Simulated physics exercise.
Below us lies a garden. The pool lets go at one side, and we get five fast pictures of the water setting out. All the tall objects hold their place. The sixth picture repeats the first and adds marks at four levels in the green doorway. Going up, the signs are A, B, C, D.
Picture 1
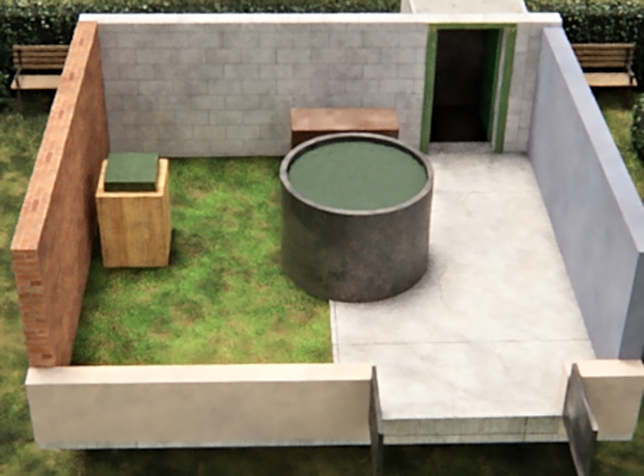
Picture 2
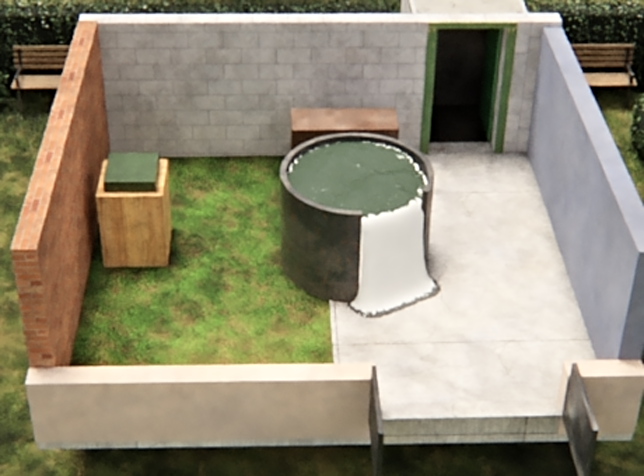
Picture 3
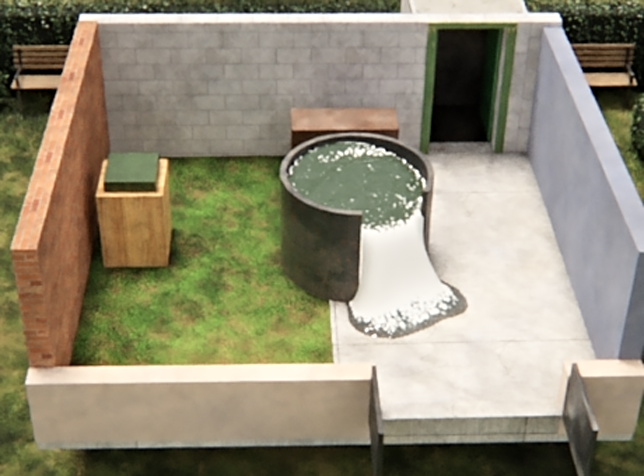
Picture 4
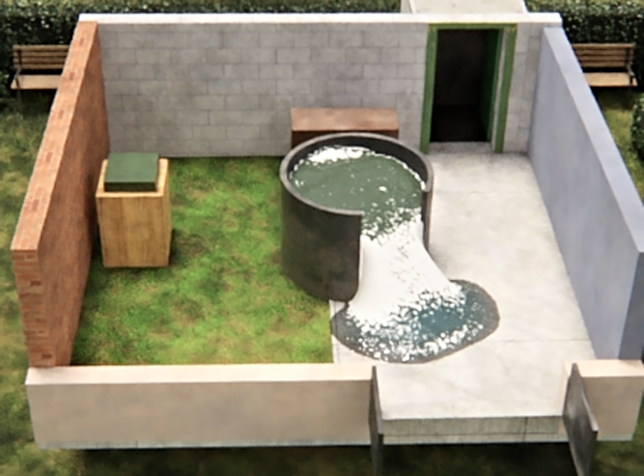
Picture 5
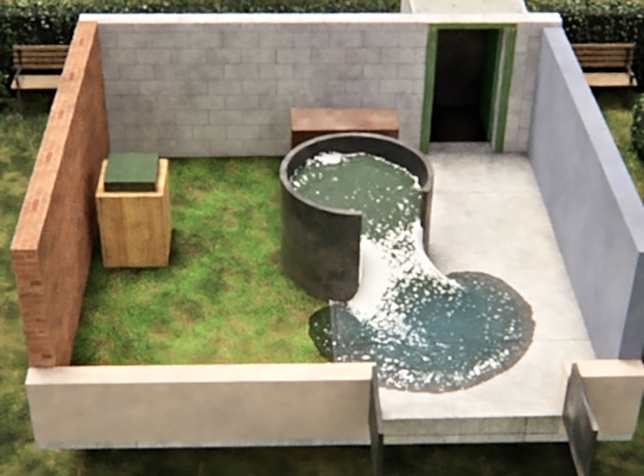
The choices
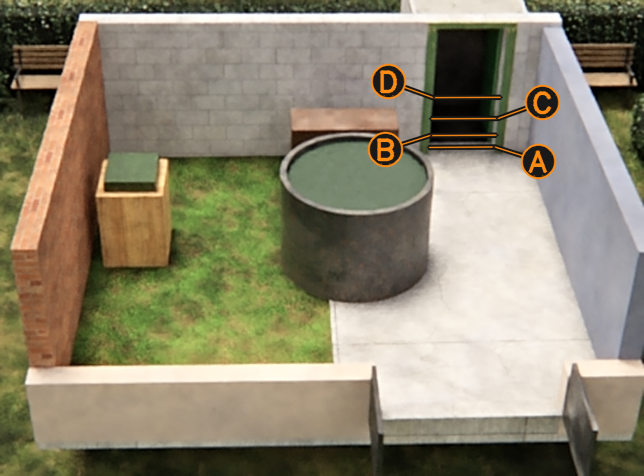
At first, a round dark tank of green water sits still in a walled garden, half grass and half pale paving. Then white, foamy water pours through an opening in its front right side onto the paving, and the puddle widens into a broad, dark pool that also reaches the grass's edge.
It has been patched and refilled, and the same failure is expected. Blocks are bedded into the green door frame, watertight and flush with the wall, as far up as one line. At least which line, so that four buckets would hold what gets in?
Take A.
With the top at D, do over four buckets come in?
No.
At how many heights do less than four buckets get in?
All four.
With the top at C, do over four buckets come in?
No.
On the marked copy, A at (462, 147); B at (463, 135); C at (464, 118); D at (466, 97); from the bottom up A, B, C, D.
For height A, a splash gets over, under a bucket.
For height B, nothing gets over.
For height C, nothing gets over.
For height D, nothing gets over.
